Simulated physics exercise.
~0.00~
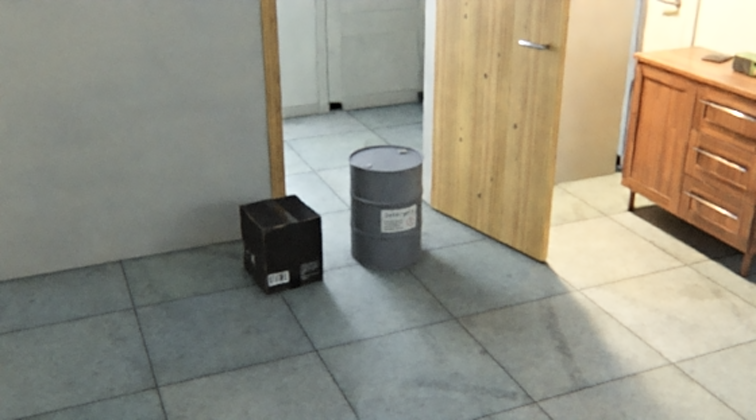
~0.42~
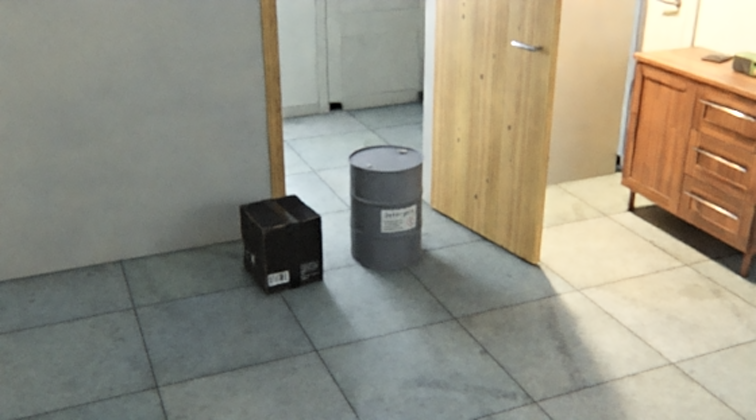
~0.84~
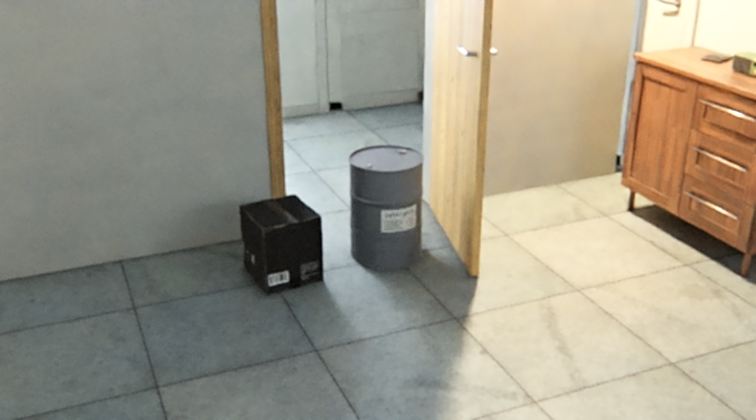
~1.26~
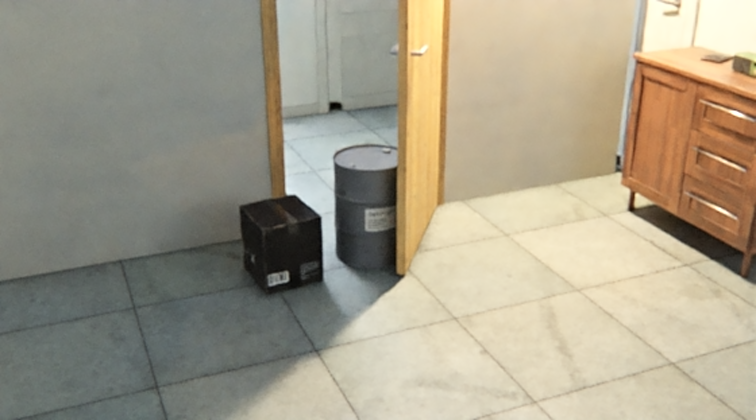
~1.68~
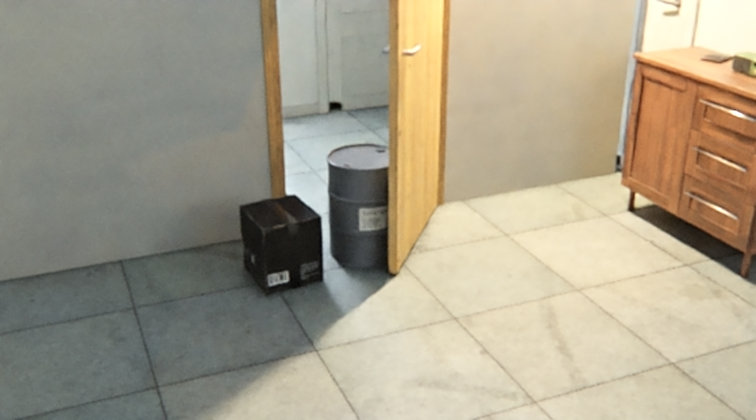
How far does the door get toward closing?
It stops short of closing and remains partly open, with the grey drum standing in its way beside the black box.
